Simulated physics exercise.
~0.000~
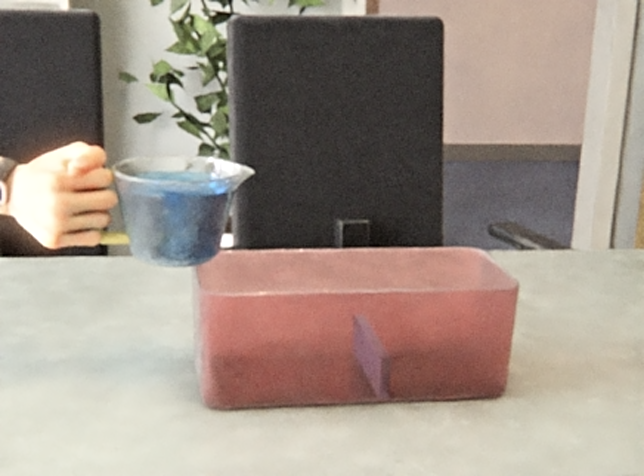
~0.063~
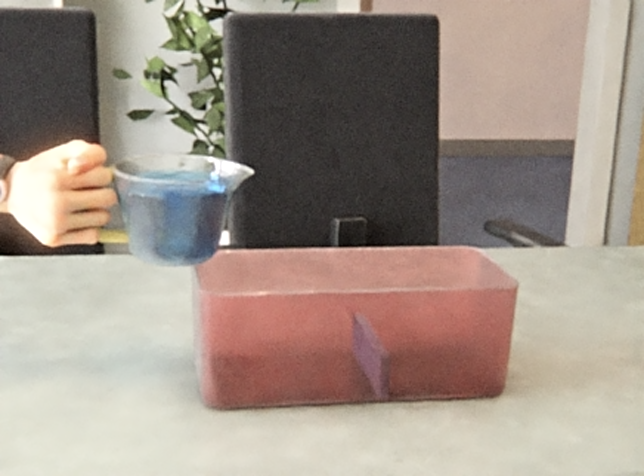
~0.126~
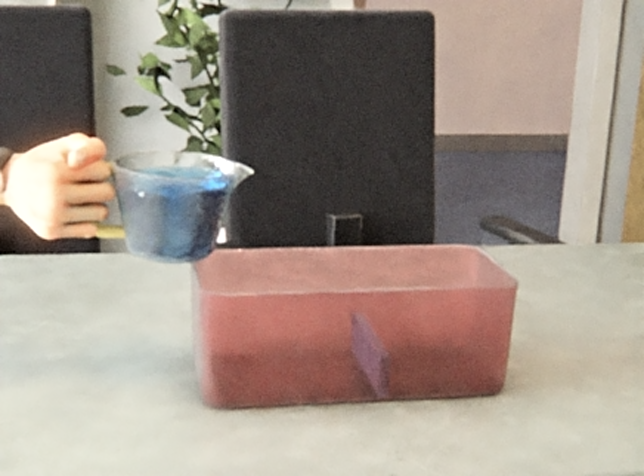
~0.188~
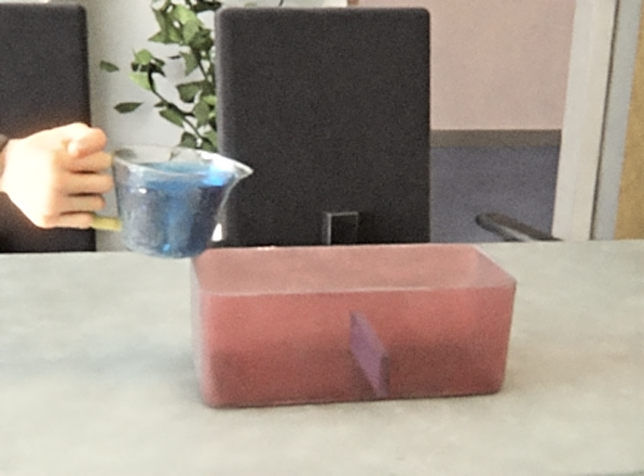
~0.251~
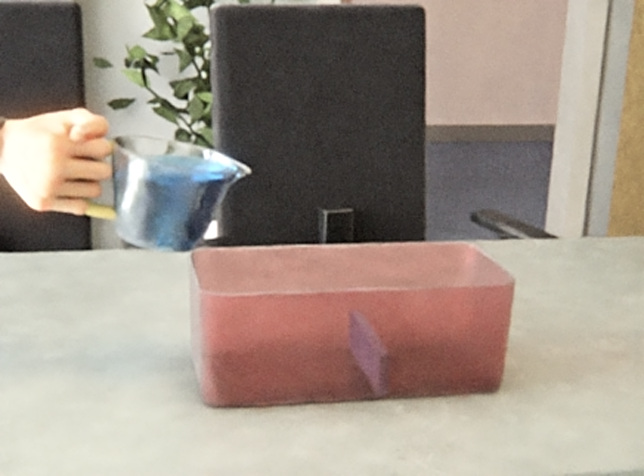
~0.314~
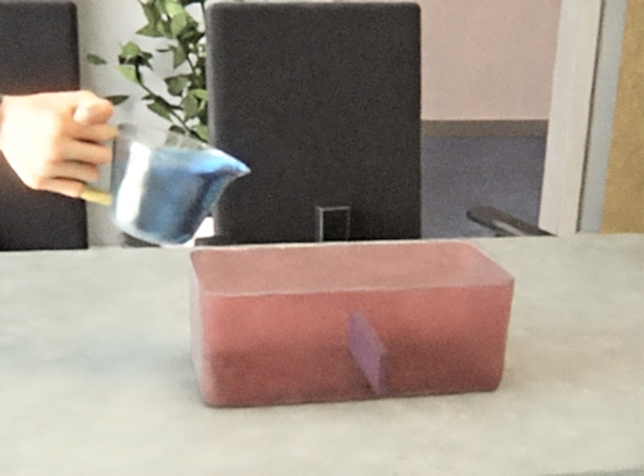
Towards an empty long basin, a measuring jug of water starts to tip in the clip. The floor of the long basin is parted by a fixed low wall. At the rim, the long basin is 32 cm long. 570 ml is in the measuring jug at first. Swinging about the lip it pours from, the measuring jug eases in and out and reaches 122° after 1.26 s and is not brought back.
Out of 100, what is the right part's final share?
About 4 out of 100.
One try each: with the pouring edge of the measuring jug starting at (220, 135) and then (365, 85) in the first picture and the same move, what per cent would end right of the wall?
Respectively 10 and 60 %.
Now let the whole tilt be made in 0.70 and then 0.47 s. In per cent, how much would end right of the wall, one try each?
Try 1: Approx. 15 %; try 2: Approx. 15 %.
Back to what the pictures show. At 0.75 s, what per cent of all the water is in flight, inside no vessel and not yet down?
It comes to about 30 percent.
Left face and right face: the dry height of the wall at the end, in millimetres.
Noted: Left near 22 mm, right near 44 mm.
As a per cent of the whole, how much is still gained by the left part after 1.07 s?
Near 4 percent, more or less.
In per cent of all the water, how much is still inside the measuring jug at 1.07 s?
Roughly 1 per cent.
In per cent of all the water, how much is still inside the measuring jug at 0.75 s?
About 48 per cent.
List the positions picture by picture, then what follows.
In the first frame, tilt 0°; pouring edge (254, 171); surface from (118, 181) to (234, 181); the long basin's rim runs from (196, 274) to (500, 268); the wall's top is at (371, 336).
In the second frame, tilt 1°; pouring edge (254, 170); surface from (118, 181) to (234, 180).
In the third frame, tilt 3°; pouring edge (253, 170); surface from (119, 179) to (234, 177).
In the fourth frame, tilt 7°; pouring edge (252, 170); surface from (117, 174) to (235, 173).
In the fifth frame, tilt 12°; pouring edge (252, 170); surface from (116, 167) to (237, 168).
In the sixth frame, tilt 18°; pouring edge (251, 170); surface from (116, 158) to (243, 164).
After 0.75 s the tilt is 79° and 47 per cent is still to pour, 22 is left of the wall and 0 right of it.
After 1.07 s the tilt is 115° and 1 per cent is still to pour, 88 is left of the wall and 2 right of it.
After 1.40 s the tilt is 122° and 0 per cent is still to pour, 93 is left of the wall and 3 right of it.
After 1.76 s the tilt is 122° and 0 per cent is still to pour, 92 is left of the wall and 5 right of it.
In the end 92 per cent lies left of the wall, 4 right of it and 3 outside.
